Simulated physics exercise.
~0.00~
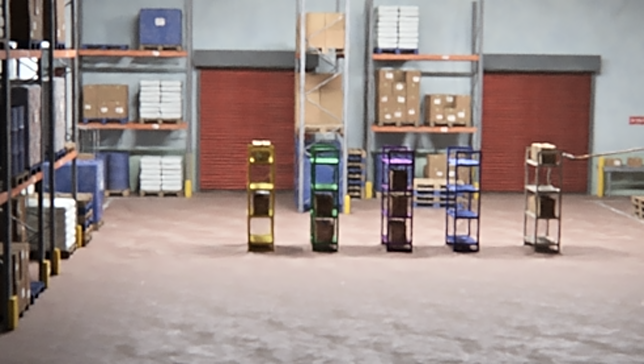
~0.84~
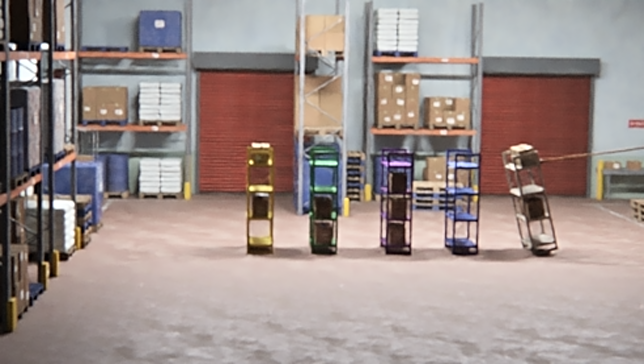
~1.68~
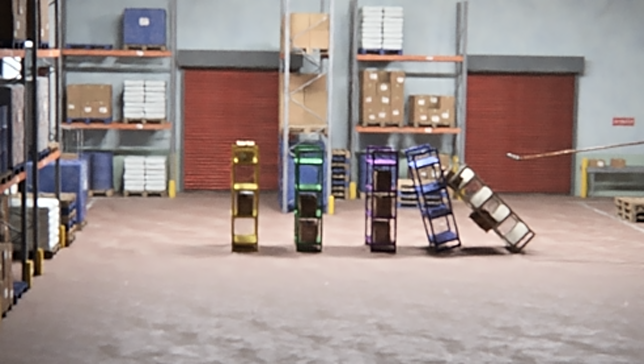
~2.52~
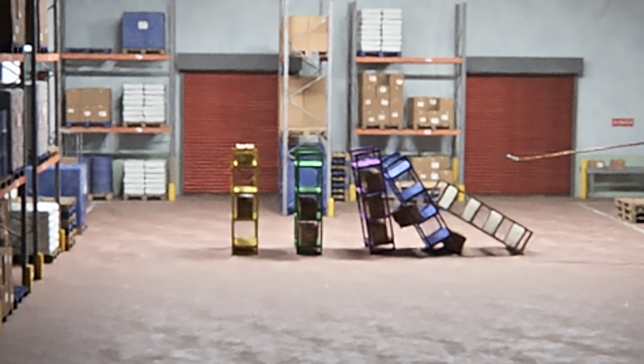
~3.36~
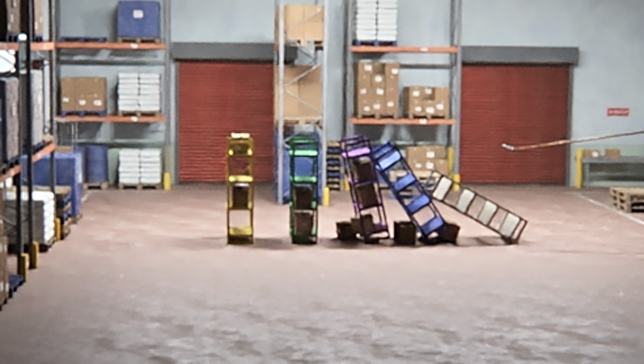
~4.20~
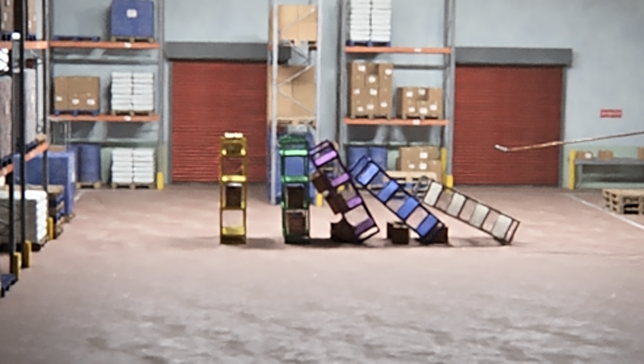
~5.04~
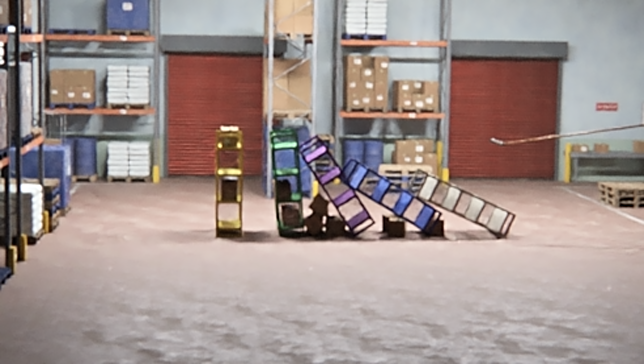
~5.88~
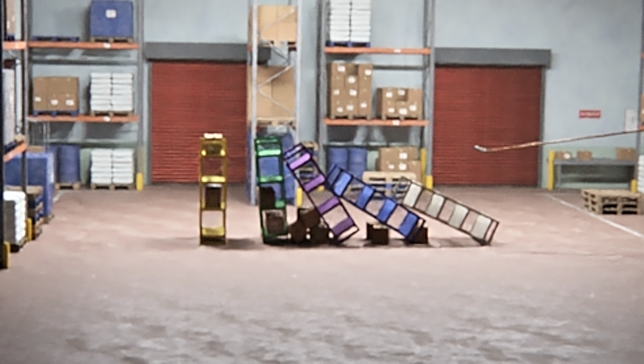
A thin pole reaching in from the right tips the rightmost of five shelving units in a warehouse, seen from the front with red shutters and loaded racks behind. Yellow, green, purple and blue units stand to its left. The pale-shelved unit falls leftward into the blue one, which topples against the purple one as dark cartons spill onto the floor. The purple unit then leans over against the green one. The motion settles with three units slanted in a chain, cartons beneath them, while the green unit stays nearly upright and the yellow one stands untouched at the left.
